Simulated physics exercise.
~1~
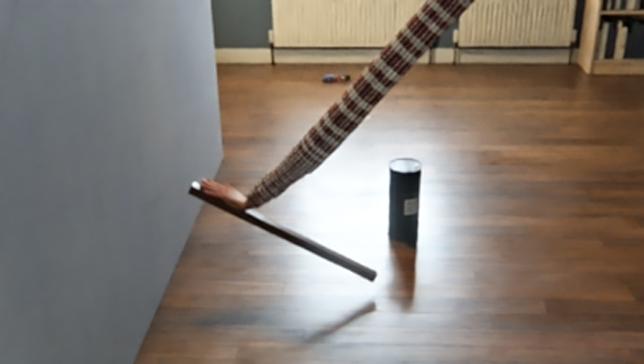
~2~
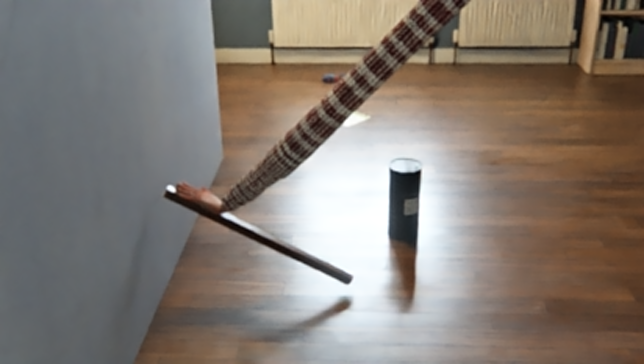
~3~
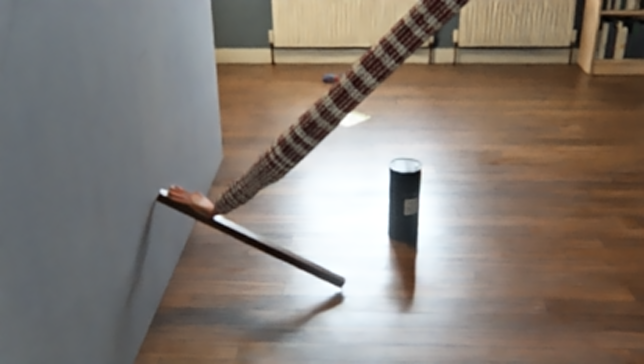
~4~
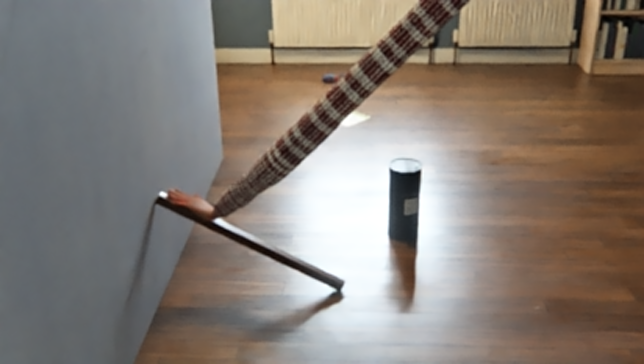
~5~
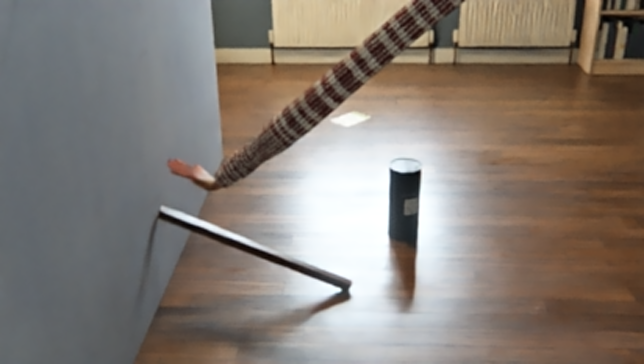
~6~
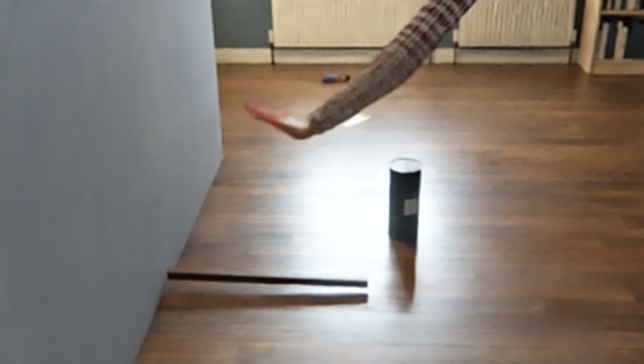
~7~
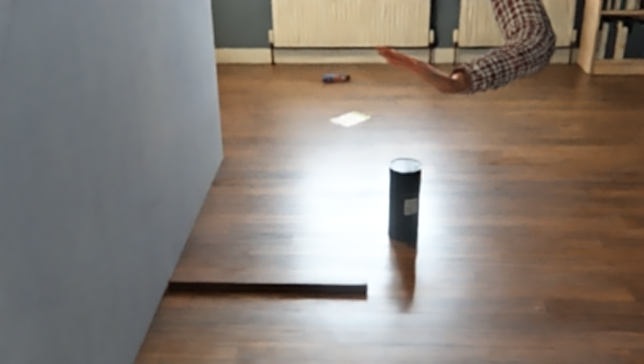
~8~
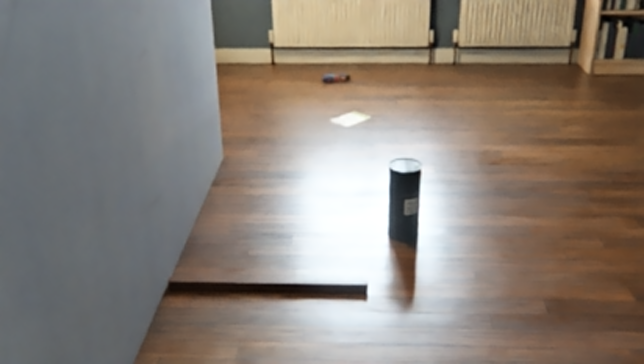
In a room with a dark wooden floor, a still camera looks across toward pale radiators at the back, with a bare grey wall on the left. A black canister stands near the middle, and a small pale patch and a small object lie farther back. A hand in a striped sleeve carries a brown pole leftward and leans its upper end on the wall, the other end on the floor. The hand lets go and draws back, and the pole slides down the wall. It ends flat on the floor, the canister unmoved.
